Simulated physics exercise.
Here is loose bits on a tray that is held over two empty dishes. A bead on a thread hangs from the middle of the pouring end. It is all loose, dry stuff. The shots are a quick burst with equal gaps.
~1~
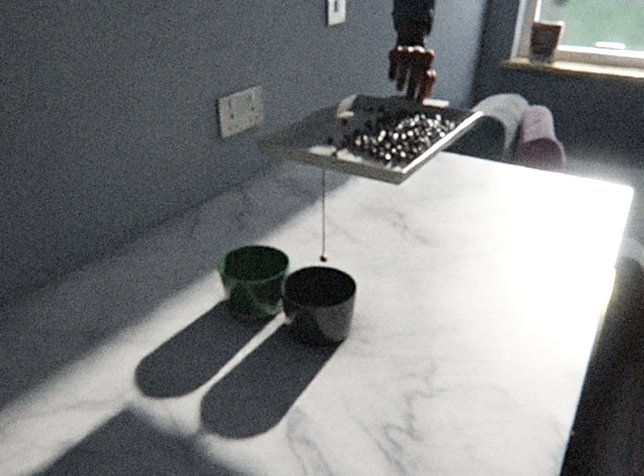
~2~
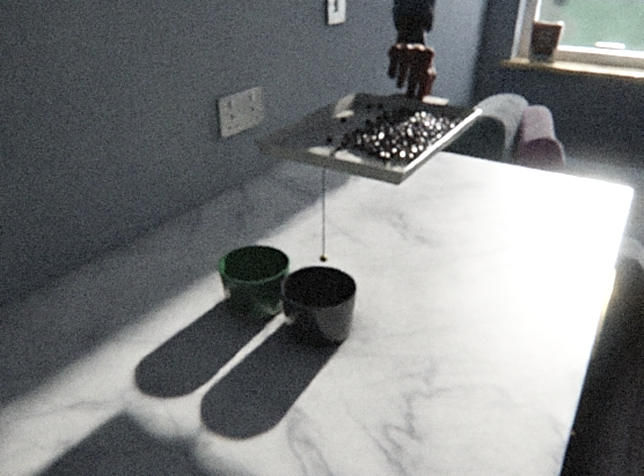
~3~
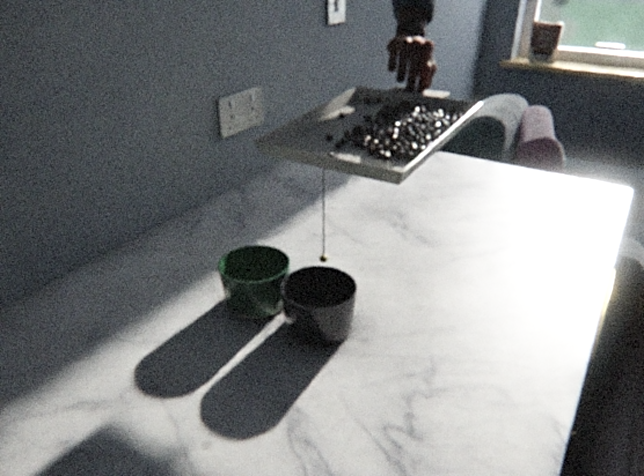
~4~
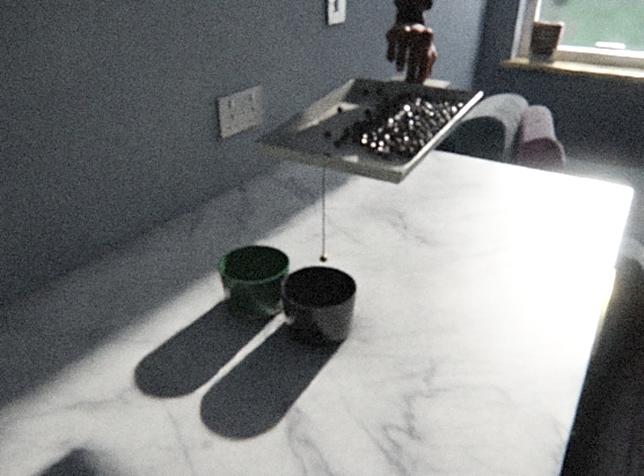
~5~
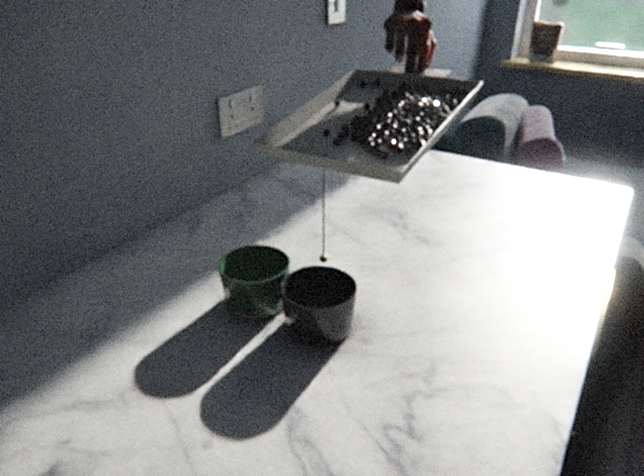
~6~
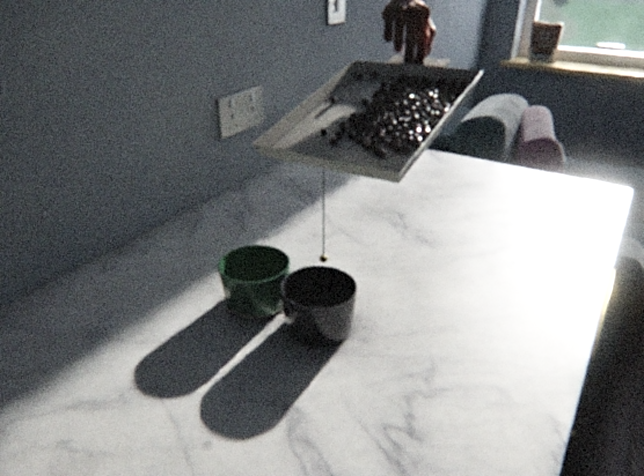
A tray of dark, shiny chocolate balls was slowly tilted as a hand raised its far end, and the balls shifted and spread a little, above a green bowl and a dark one.
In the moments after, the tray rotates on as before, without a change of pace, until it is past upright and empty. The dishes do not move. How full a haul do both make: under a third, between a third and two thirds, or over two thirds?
They take more than two thirds between them.
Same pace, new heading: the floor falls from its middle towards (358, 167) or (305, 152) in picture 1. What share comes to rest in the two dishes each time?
In turn 30 and 80 in a hundred.
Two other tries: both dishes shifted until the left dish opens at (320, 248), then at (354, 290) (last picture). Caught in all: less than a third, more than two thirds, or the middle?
At the first place less than a third, at the second below one third.
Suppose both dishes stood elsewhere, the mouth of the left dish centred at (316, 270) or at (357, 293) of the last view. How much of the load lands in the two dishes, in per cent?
Roughly 10 per cent, and 10 per cent.
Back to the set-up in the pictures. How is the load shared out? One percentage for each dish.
For the left dish some 40 %, for the right dish some 30 %.
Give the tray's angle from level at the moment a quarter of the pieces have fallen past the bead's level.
At some 70 degrees.
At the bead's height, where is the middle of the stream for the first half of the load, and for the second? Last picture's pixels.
At about (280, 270), then at (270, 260).
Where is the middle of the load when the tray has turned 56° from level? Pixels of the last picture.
Close to (317, 156).
Shortly afterwards, tray tipped steeply; the bulk on the tray; a little in the right dish; a little in the left dish; only a few outside both; a little in the air.
Next, tray tipped right over; only a few on the tray; near a quarter in the right dish; near a third in the left dish; near a quarter outside both; a little in the air.
Some moments later, tray tipped past a quarter turn; near a third in the right dish; near half in the left dish; near a quarter outside both.
In the end, tray tipped past a quarter turn; near a third in the right dish; near half in the left dish; near a quarter outside both.
